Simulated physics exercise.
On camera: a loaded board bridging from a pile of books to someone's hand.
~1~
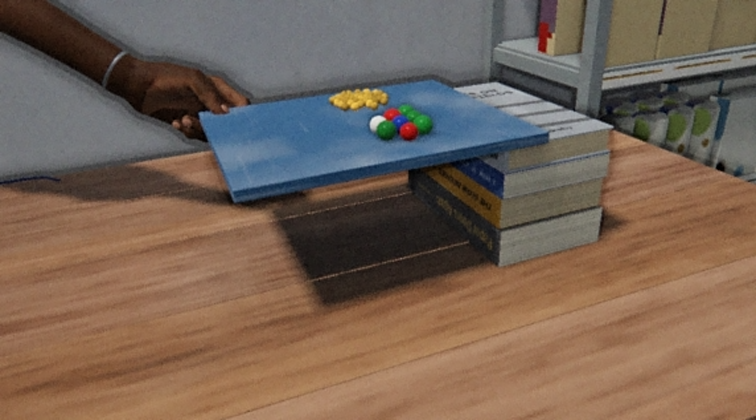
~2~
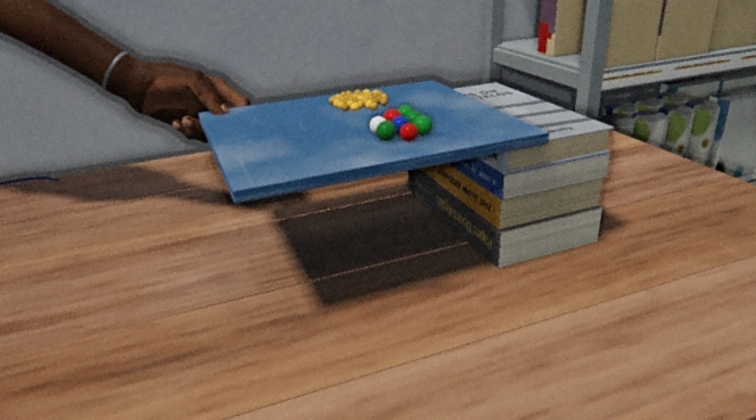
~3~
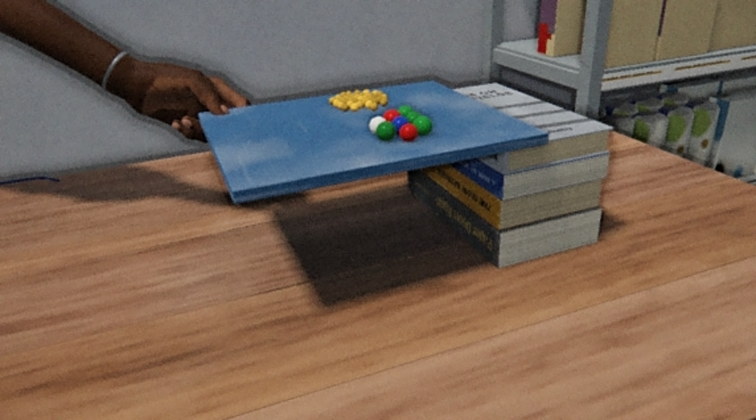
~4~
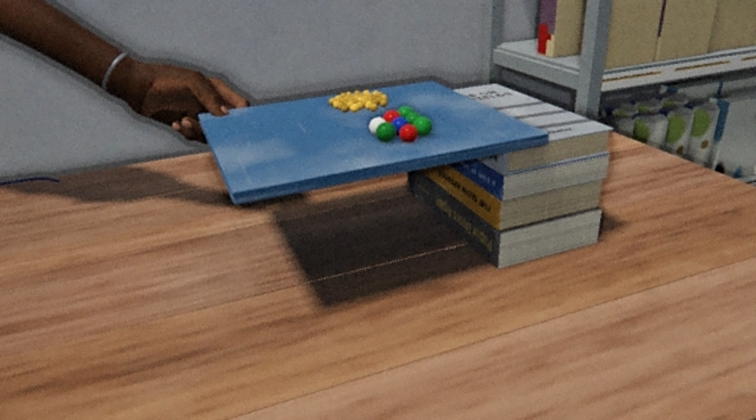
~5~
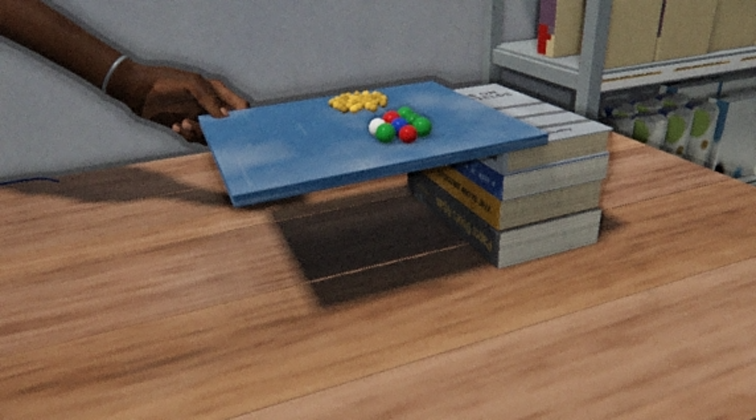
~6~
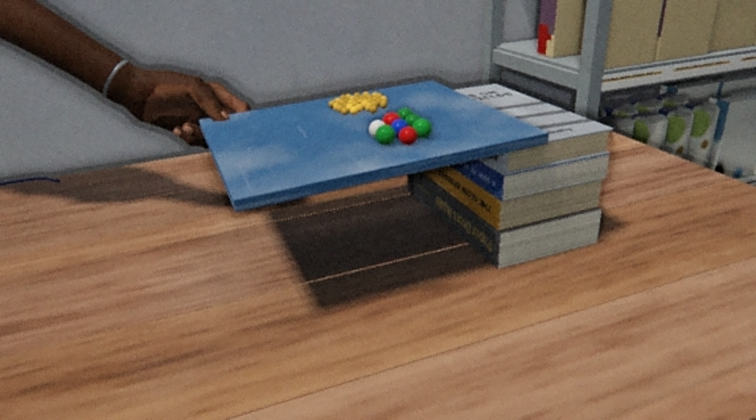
A blue board slopes slightly between a hand with a pale wristband at left and a stack of thick books at right, seen from slightly above across a wooden table by grey shelving. Small red, green, blue and white balls sit toward its near side, with yellow puffs behind. The board stays almost still, then its held end dips very slightly, while its load and the camera stay put.
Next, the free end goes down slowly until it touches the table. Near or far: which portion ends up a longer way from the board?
I'd pick the less distant portion; it goes farther.
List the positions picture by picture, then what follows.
In the first picture, held end of the board at (244, 190), level; book pile at (500, 121), tall, over half the board's length; near portion at (401, 125), a few glass marbles; far portion at (361, 100), some puffed corn balls.
In the second picture, held end of the board at (244, 191), level; far portion at (361, 100).
In the third picture, held end of the board at (244, 191), level; near portion at (400, 126).
In the fourth picture, held end of the board at (244, 192), level; far portion at (361, 101).
In the fifth picture, held end of the board at (244, 195), down by 1°; near portion at (400, 128).
In the sixth picture, held end of the board at (245, 199), down by 2°; book pile at (499, 122); near portion at (400, 129), not moving; far portion at (361, 103), not moving.
Then, 0.70 s after the last picture, board sloping at 18°; near portion mostly at the foot of the board; far portion all still on the board.
Then, 1.32 s after the last picture, board sloping at 31°; near portion mostly one to two board lengths out; far portion mostly less than half a board's length out.
Then, 1.85 s after the last picture, board resting at 32°; near portion mostly more than two board lengths out, about a quarter gone off the table; far portion mostly less than half a board's length out.
By the end, board resting at 32°; near portion mostly more than two board lengths out, most gone off the table; far portion mostly less than half a board's length out; the near portion has gone farther.
